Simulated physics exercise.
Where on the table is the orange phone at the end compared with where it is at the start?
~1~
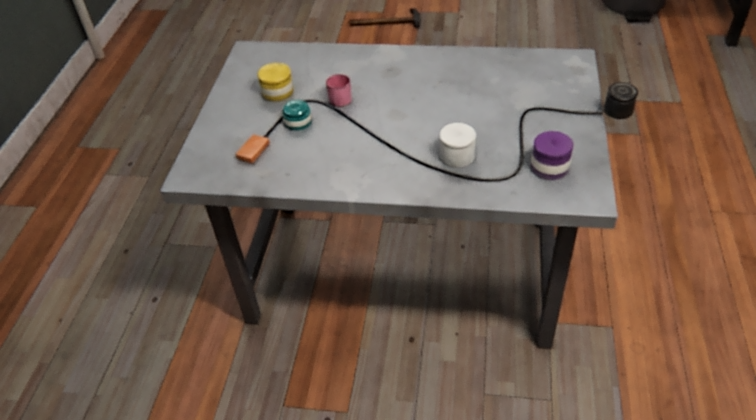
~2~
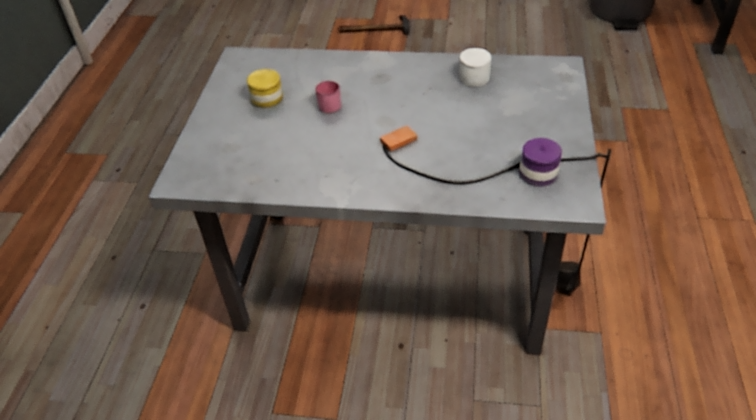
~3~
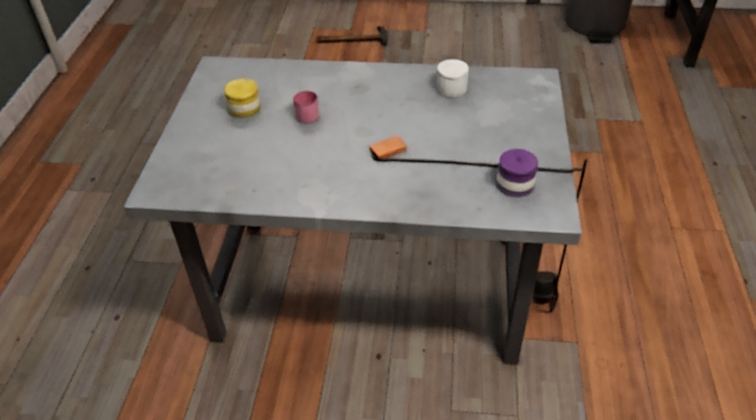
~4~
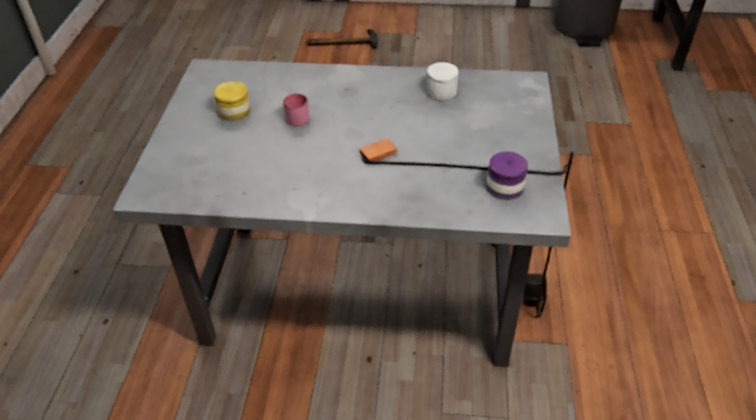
It starts near the left side of the table, close to the teal jar, and ends further right, around the middle of the tabletop.
